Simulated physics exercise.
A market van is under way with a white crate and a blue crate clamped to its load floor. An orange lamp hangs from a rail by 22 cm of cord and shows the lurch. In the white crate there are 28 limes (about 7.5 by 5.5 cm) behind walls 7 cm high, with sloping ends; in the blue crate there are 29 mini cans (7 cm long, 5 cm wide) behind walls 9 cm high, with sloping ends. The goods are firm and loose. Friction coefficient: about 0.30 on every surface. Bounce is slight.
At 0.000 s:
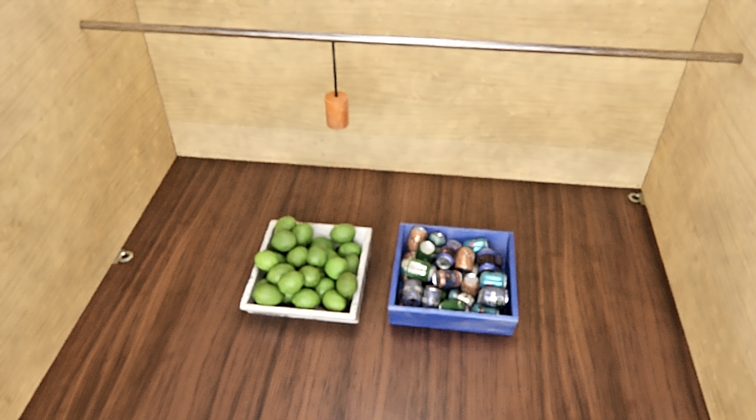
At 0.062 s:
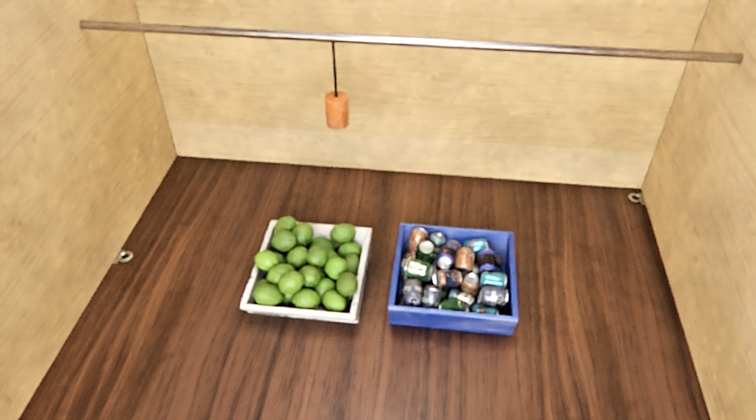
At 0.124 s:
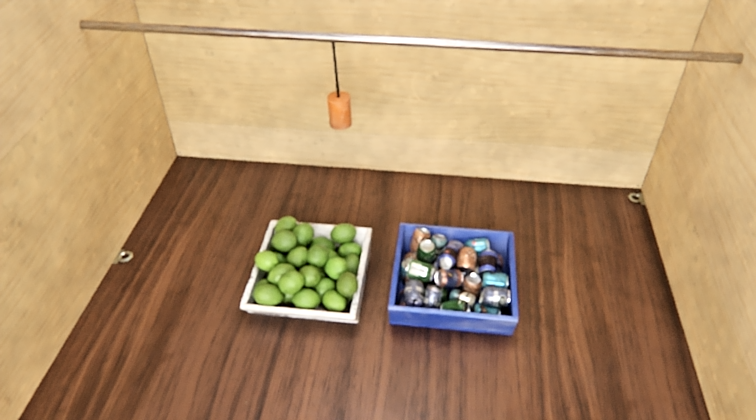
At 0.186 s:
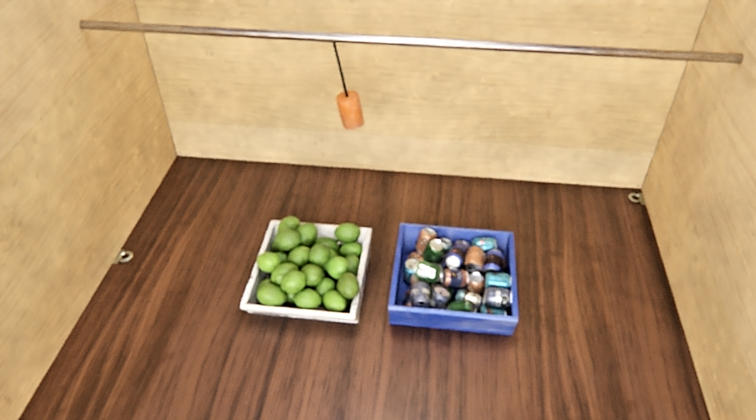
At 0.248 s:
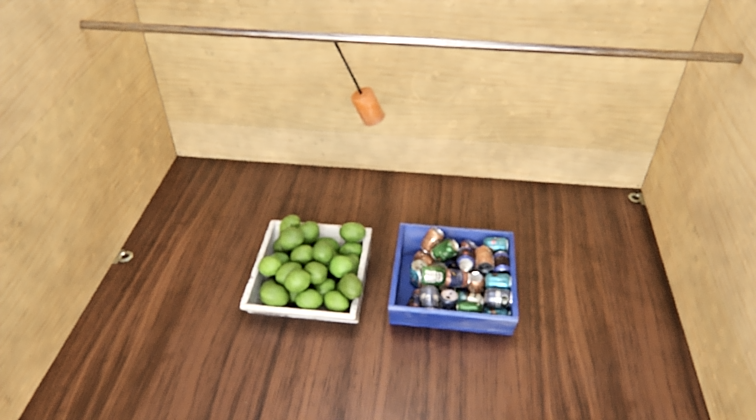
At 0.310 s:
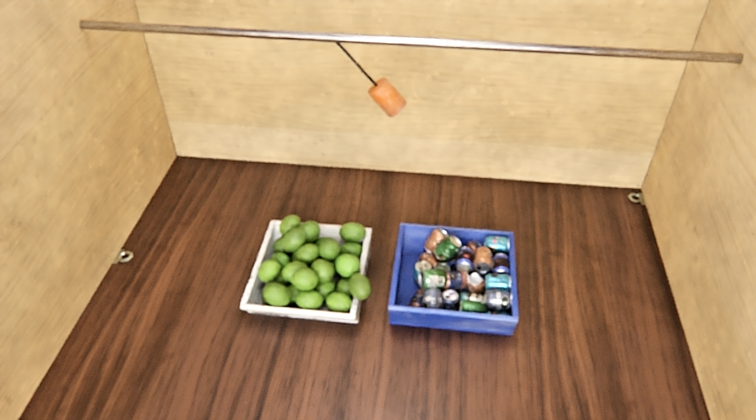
An orange cylinder hanging by a dark cord from a rail starts out upright, then swings steadily farther to the right, inside a wood-floored, pale-walled space seen from above by a still camera. Below it sit a white crate of green limes on the left and a blue crate of mixed small cans on the right. As it swings, the limes and cans shift rightward, one lime reaching the white crate's right rim.
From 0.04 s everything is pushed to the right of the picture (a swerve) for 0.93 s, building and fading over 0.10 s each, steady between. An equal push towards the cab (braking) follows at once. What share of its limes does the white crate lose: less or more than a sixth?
The white crate loses more than a sixth of its limes.
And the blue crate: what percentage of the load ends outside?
Lost: Blue crate 5 per cent.
After 0.66 s, white crate 22 in, 6 out and blue crate 29 in, 0 out.
After 1.10 s, white crate 20 in, 8 out and blue crate 29 in, 0 out.
After 1.71 s, white crate 19 in, 9 out and blue crate 28 in, 1 out.
Final count (at 2.50 s), white crate 19 in, 9 out and blue crate 28 in, 1 out. Asked share, 9 of 28, 32 per cent.
